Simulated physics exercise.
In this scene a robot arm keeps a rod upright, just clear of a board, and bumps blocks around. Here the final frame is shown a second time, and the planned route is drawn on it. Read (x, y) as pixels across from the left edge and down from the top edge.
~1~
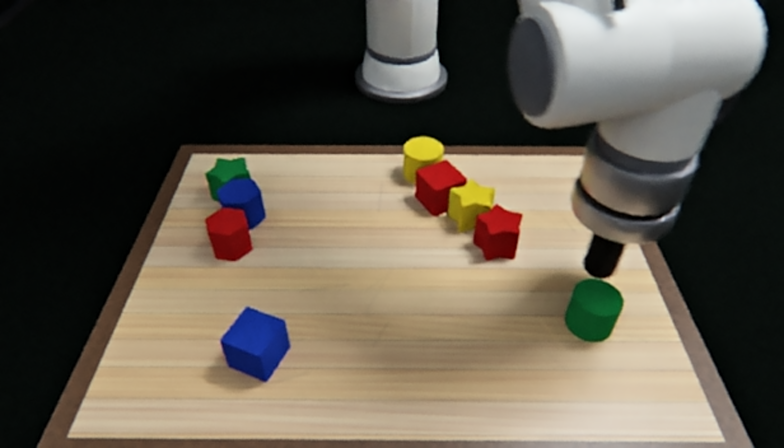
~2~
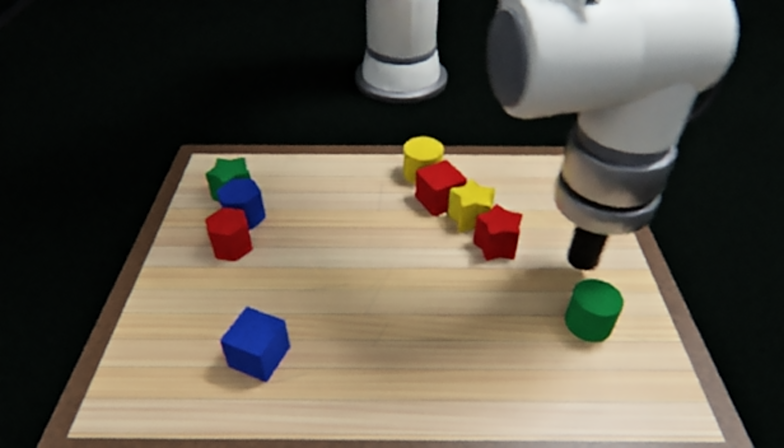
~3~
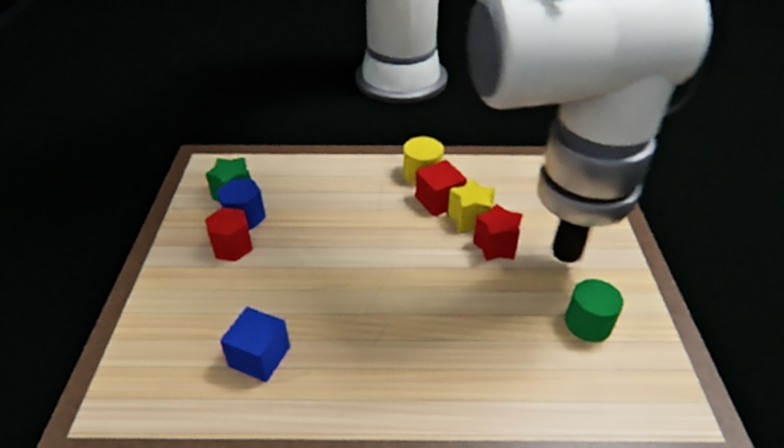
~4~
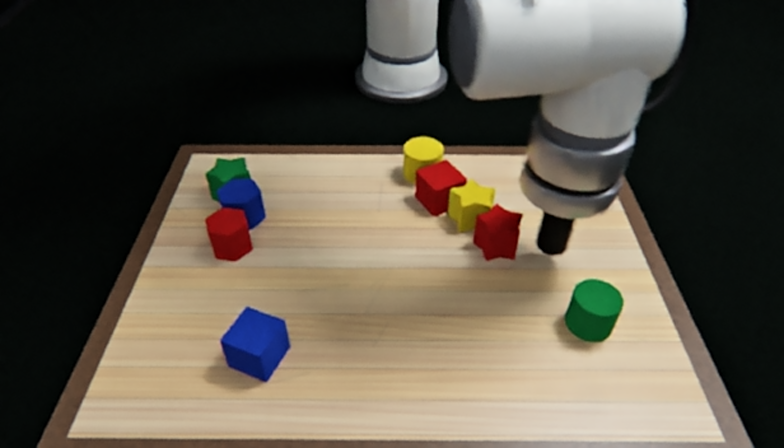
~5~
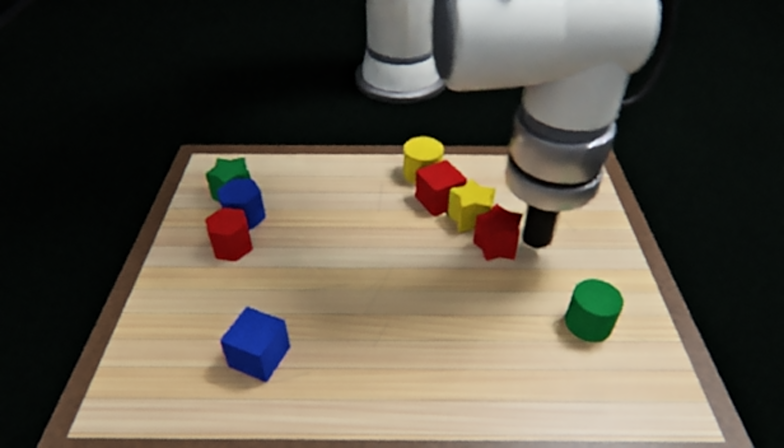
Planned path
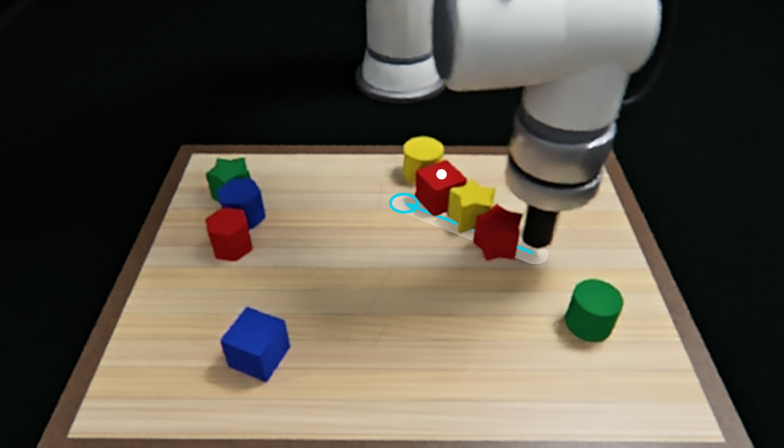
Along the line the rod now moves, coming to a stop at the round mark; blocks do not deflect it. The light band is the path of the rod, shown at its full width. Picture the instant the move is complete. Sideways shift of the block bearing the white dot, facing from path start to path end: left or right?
It is pushed towards the right-hand side.
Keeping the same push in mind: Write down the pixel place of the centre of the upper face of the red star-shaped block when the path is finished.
If I read the scene right, the answer is (459, 225).
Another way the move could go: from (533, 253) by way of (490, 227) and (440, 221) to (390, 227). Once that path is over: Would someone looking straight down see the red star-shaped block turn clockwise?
No, I don't think so.
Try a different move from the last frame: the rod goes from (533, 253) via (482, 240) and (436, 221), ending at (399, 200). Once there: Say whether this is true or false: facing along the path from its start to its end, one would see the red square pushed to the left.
The claim does not hold.
The drawn path runs in a line from (533, 253) to (404, 203); the dot is on the red square.
On the path given first. One third of the way, rod (489, 221); red square (434, 170), turned 15° clockwise; yellow star-shaped block (446, 196), turned 50° clockwise; red star-shaped block (466, 220), turned 50° anticlockwise.
Two thirds of the way, rod (445, 205); red square (432, 170), turned 25° clockwise; yellow star-shaped block (417, 196), turned 45° clockwise; red star-shaped block (459, 225), turned 75° anticlockwise.
At the end, rod (404, 190); yellow circular block (423, 136); red square (419, 159), turned 50° clockwise; yellow star-shaped block (392, 194); red star-shaped block (459, 225), turned 75° anticlockwise.
